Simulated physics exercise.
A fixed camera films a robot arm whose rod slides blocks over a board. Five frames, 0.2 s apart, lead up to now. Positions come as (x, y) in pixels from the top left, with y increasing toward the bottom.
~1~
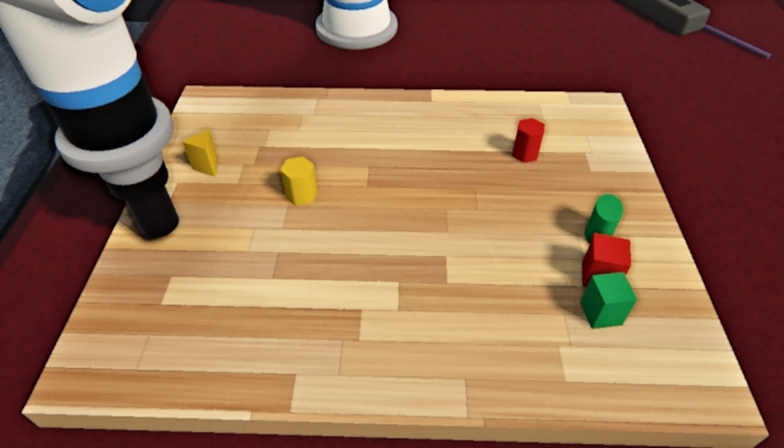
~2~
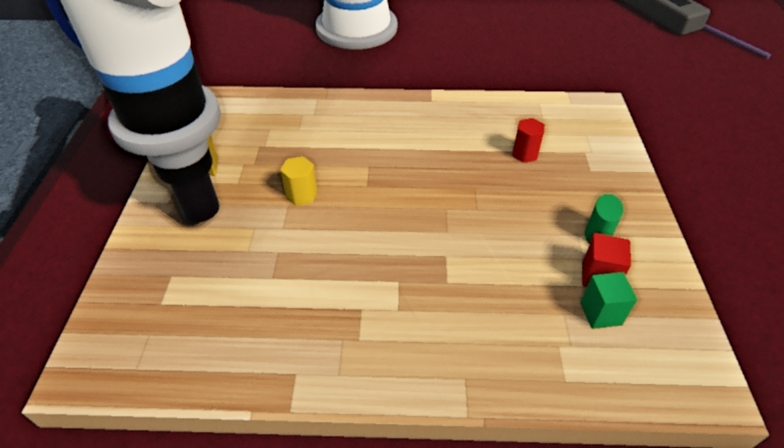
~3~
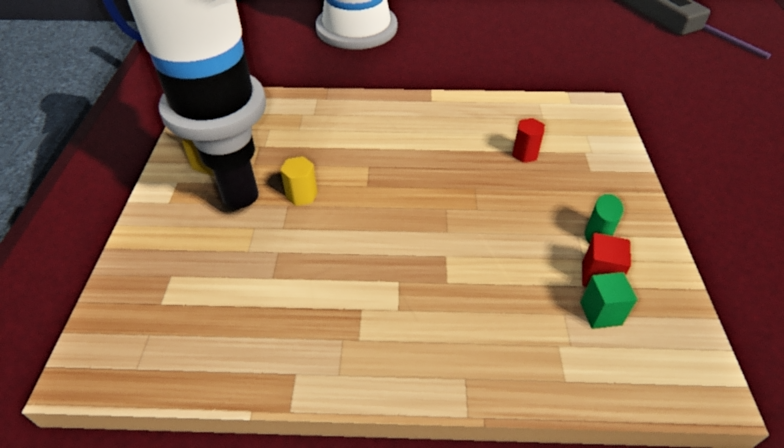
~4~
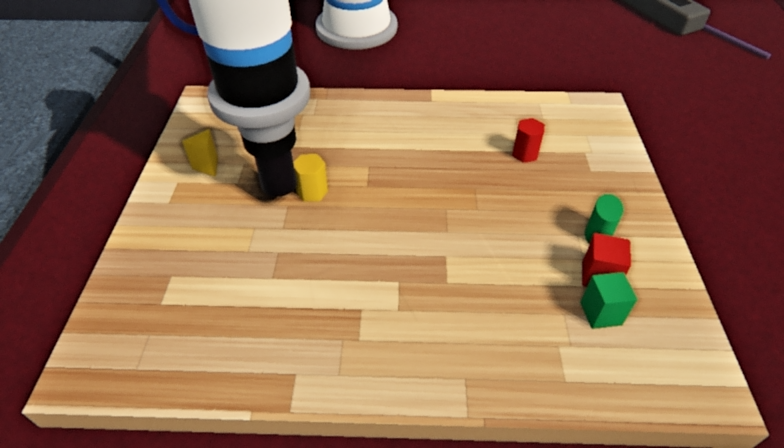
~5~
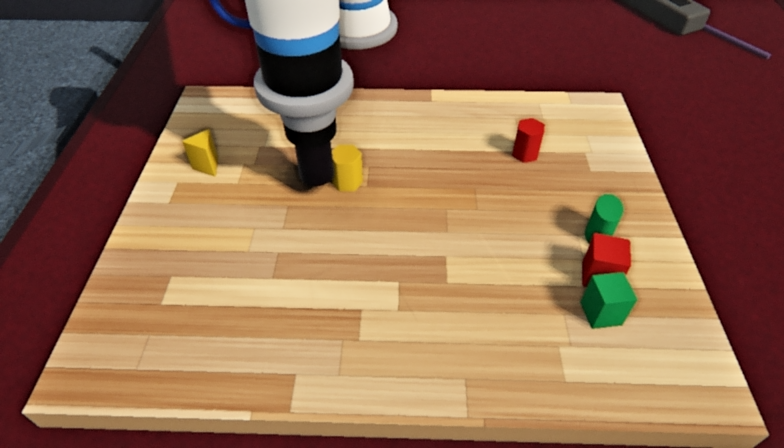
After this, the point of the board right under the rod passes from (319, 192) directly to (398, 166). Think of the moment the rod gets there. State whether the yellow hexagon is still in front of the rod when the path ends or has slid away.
The rod should keep driving it forward.
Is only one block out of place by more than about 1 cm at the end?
Yes, that is what happens.
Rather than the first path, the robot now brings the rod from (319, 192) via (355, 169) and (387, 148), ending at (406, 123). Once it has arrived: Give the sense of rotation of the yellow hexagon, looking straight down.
It ends up turned clockwise.
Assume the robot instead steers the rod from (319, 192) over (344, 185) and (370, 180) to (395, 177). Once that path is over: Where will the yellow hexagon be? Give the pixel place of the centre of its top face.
My best guess is (417, 135).
What follows on the original path. Halfway along, rod at (359, 162); yellow hexagon at (386, 142).
At the end, rod at (398, 150); yellow hexagon at (425, 130).
